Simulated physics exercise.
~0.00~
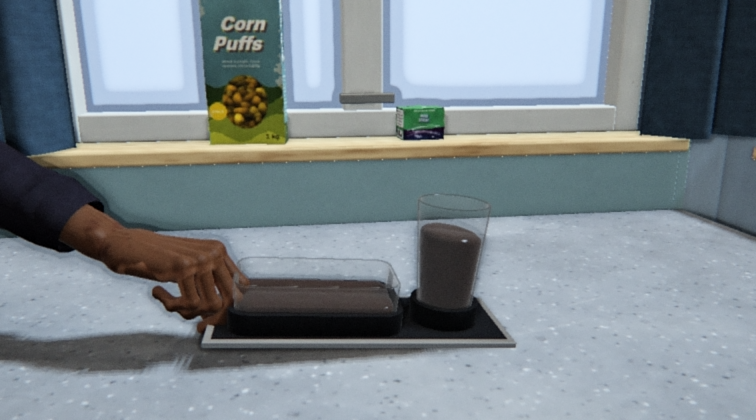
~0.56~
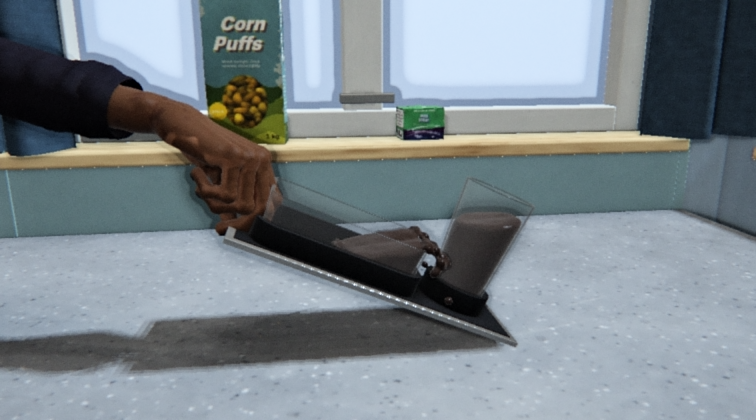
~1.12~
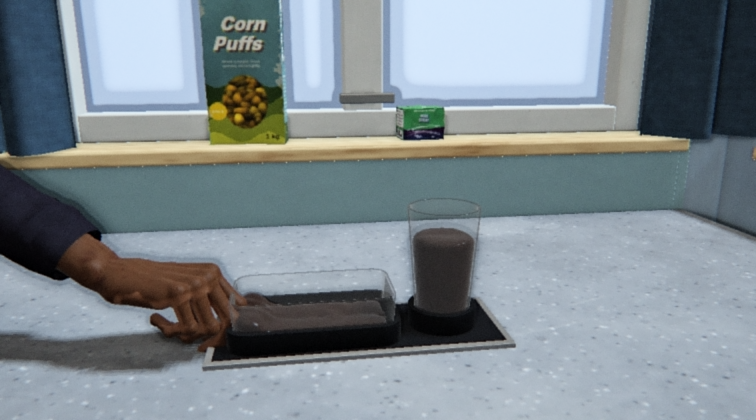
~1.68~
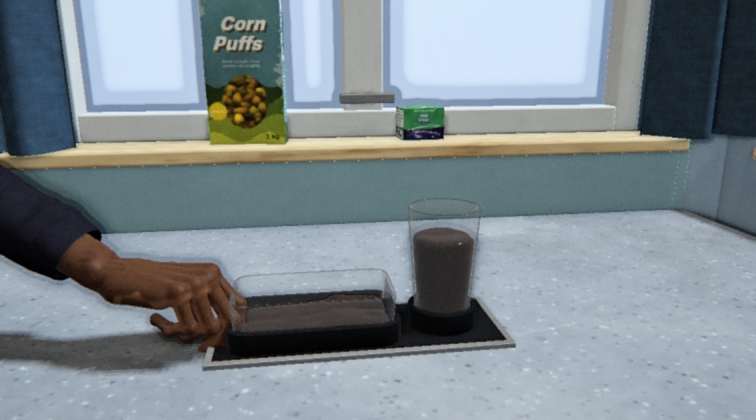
At the start, a hand grips the left end of a tray on a speckled counter, where an open, clear food box and a slim glass both hold brown coffee. Behind them, a Corn Puffs box and a small green box stand on the windowsill. The hand lifts the tray's left end, and coffee runs to the right side of the food box and spills over its rim toward the glass. The glass leans but keeps its coffee inside. The hand then lowers the tray flat, leaving the food box less full and the glass upright beside it.
